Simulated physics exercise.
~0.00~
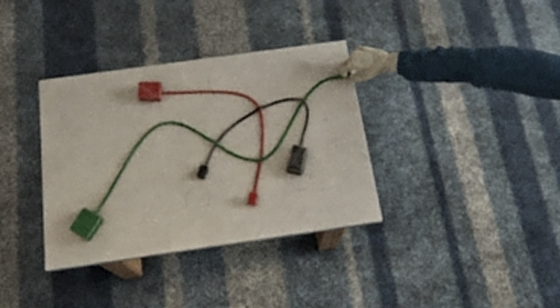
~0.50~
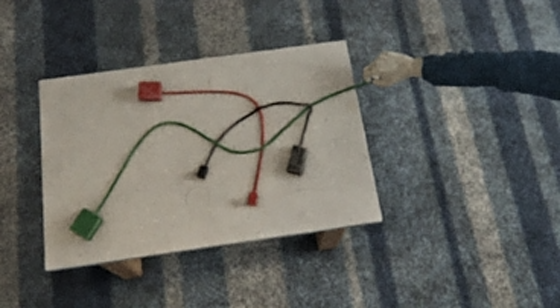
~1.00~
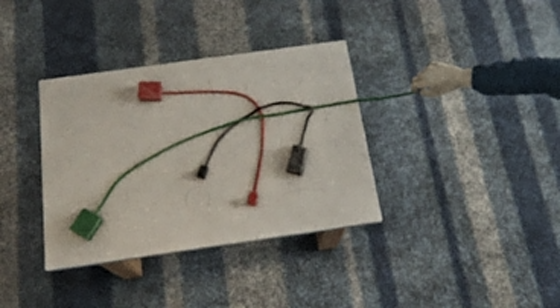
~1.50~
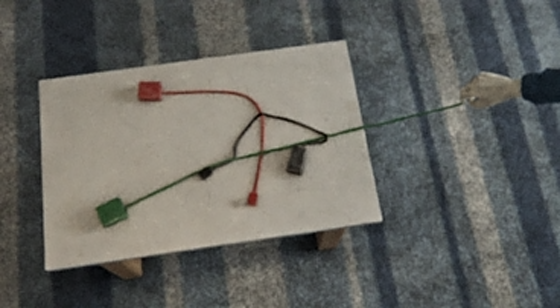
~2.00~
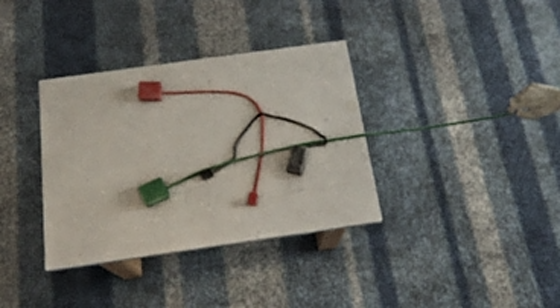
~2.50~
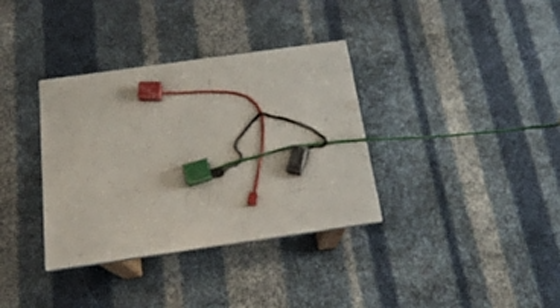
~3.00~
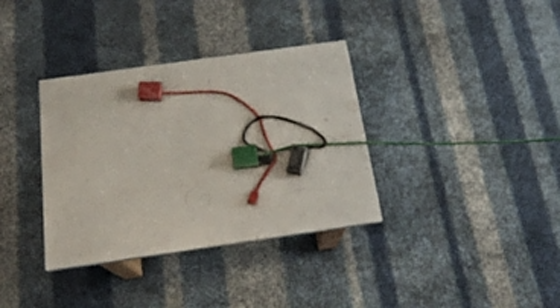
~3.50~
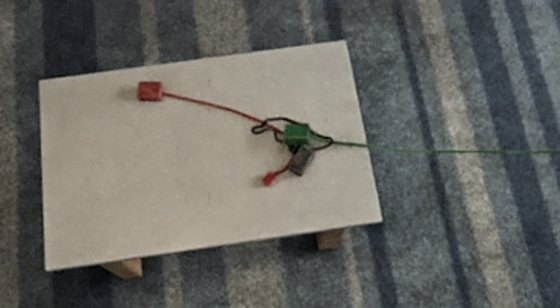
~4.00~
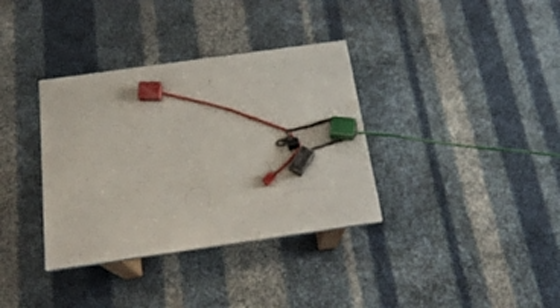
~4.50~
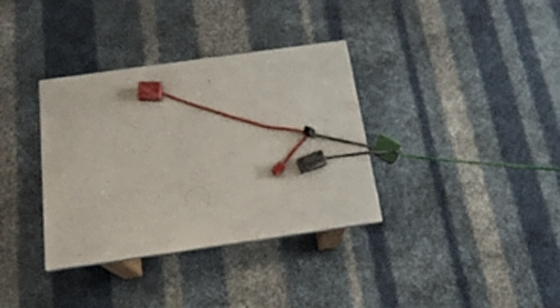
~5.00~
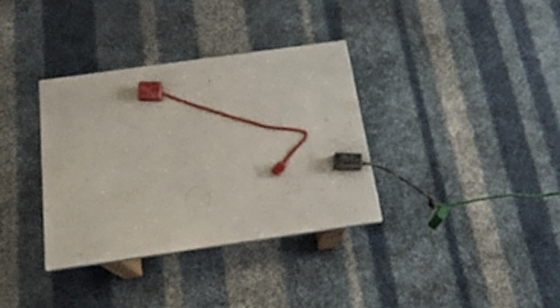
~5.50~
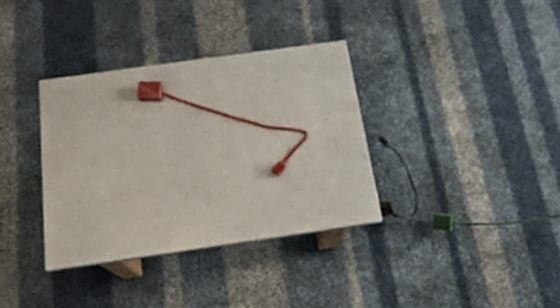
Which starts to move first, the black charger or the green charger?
The green charger starts to move first, sliding across the table as its lead is pulled. The black charger only begins to shift later, once the green one has reached the right edge.
